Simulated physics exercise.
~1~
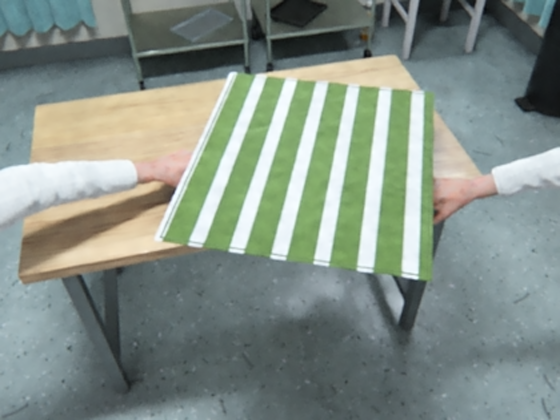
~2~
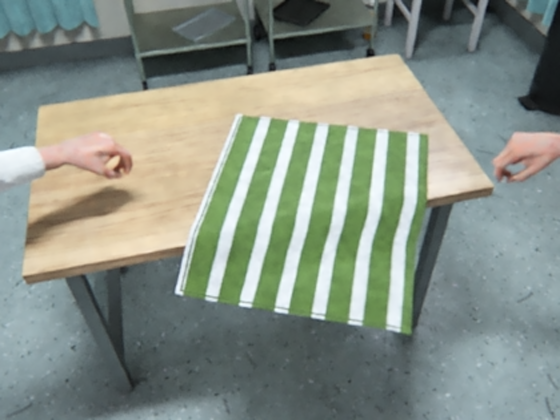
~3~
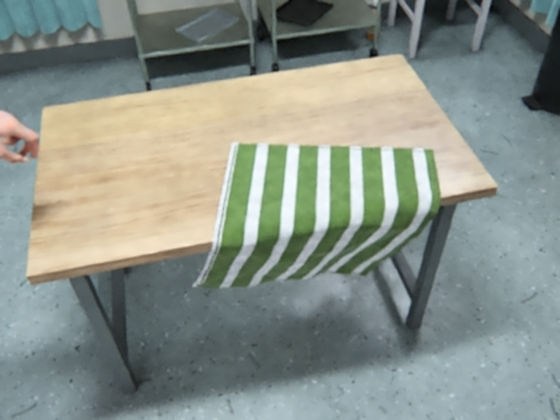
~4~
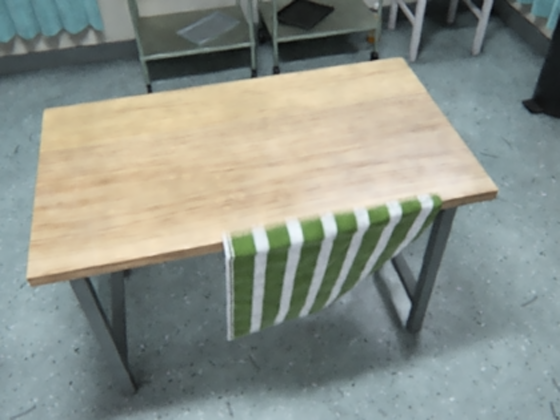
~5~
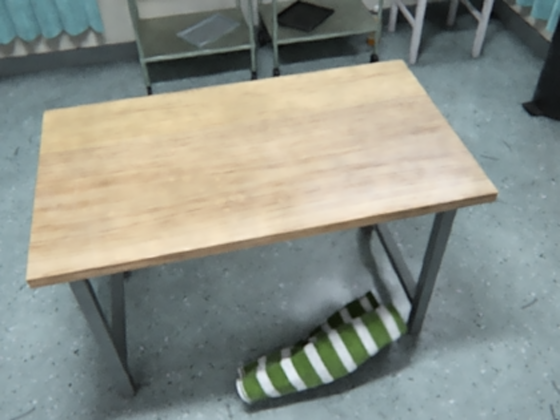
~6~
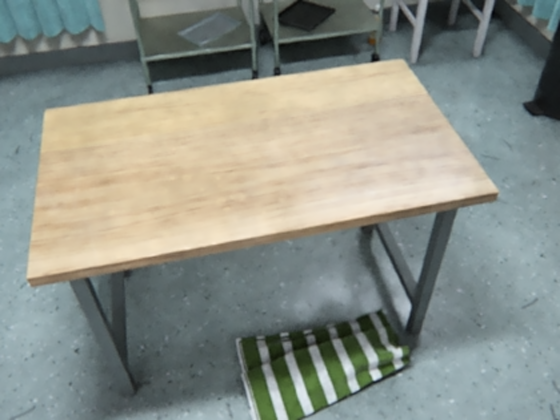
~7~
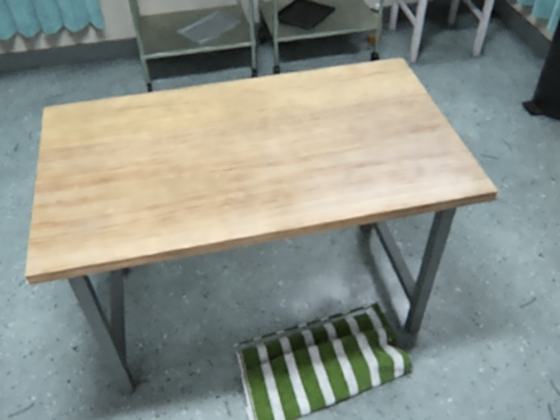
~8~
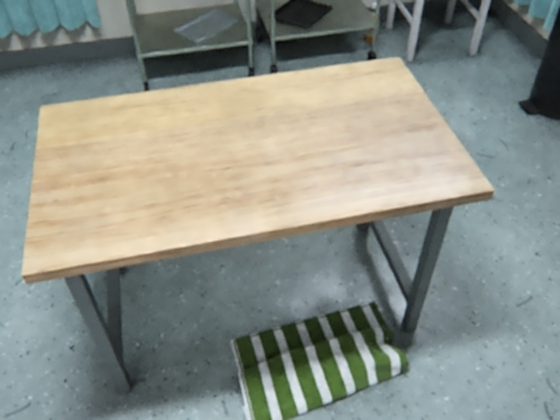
In a room with a speckled blue-grey floor, a slightly swaying view looks down on a light wooden table with dark metal legs, with shelved carts and teal curtains behind it. Two hands in white sleeves, one on each side, hold a green and white striped towel level over the table's front edge. The hands open and withdraw as the towel drops, partly on the tabletop and partly over the edge. The hanging part draws the rest steadily forward until it slips off. The towel lands crumpled on the floor near the right front leg, flattens into a folded heap and lies still.
